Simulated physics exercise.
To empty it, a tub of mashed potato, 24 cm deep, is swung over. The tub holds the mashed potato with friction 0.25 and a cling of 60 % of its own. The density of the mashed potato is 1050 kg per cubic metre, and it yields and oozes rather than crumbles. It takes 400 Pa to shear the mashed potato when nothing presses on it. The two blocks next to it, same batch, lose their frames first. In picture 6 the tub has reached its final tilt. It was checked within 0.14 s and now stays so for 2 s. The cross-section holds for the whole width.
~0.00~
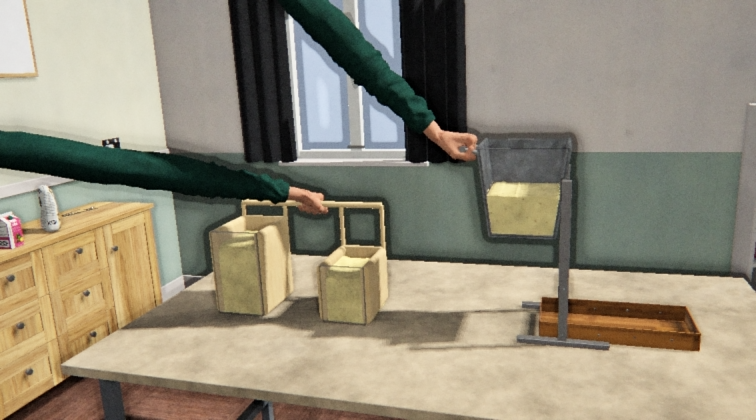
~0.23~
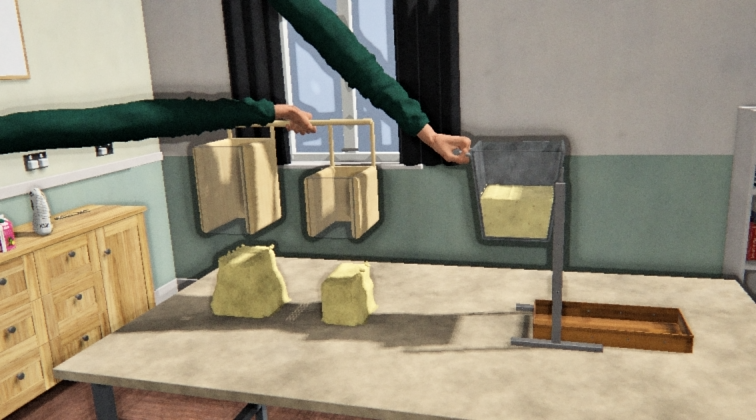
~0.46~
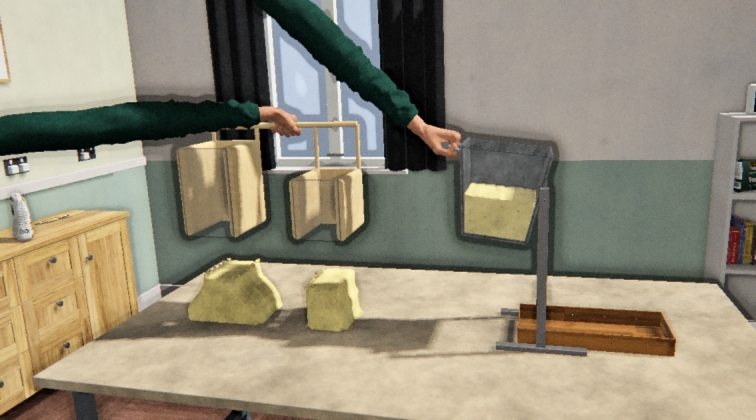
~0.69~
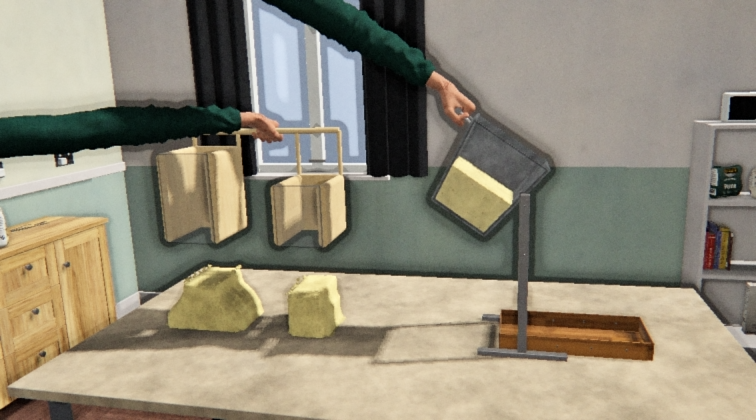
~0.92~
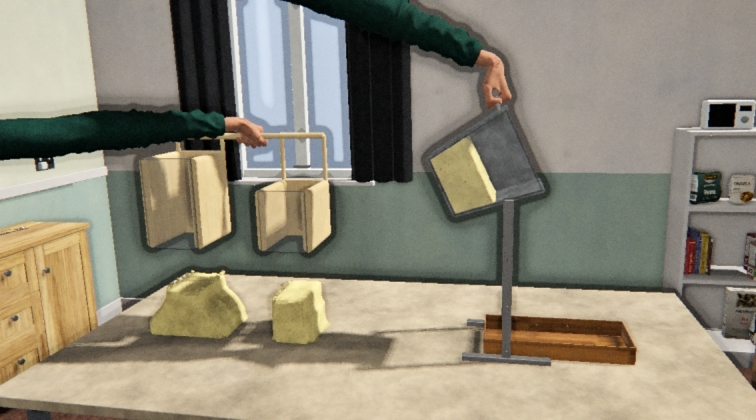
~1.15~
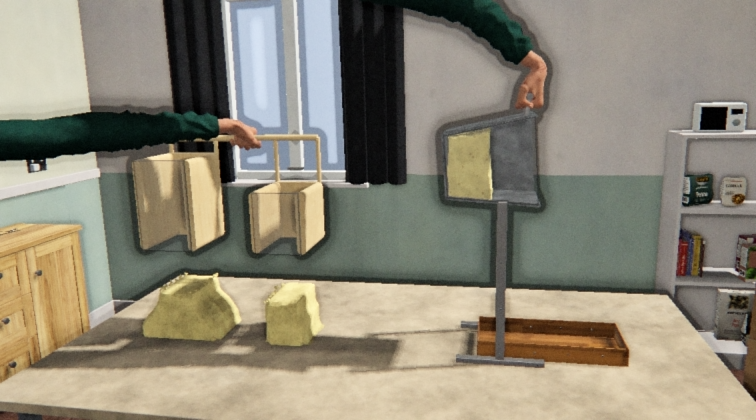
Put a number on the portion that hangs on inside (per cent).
Close to 100 per cent.
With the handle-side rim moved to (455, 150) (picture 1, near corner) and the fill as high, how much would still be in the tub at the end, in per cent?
It would be near 95 %.
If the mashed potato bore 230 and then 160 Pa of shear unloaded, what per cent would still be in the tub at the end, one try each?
In turn about 100 %, 75 %.
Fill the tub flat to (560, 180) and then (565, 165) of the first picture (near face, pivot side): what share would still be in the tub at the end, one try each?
In that order: 100 %, 70 %.
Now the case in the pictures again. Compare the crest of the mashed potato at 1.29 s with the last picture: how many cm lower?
Roughly 2 cm.
After 1.29 s, the tub is at 86 degrees and holds 100 %.
After 1.46 s, the tub is at 86 degrees and holds 100 %.
After 1.63 s, the tub is at 86 degrees and holds 100 %.
After 1.80 s, the tub is at 86 degrees and holds 100 %.
After 3.15 s, at the end, the tub is at 86 degrees and holds 100 %.
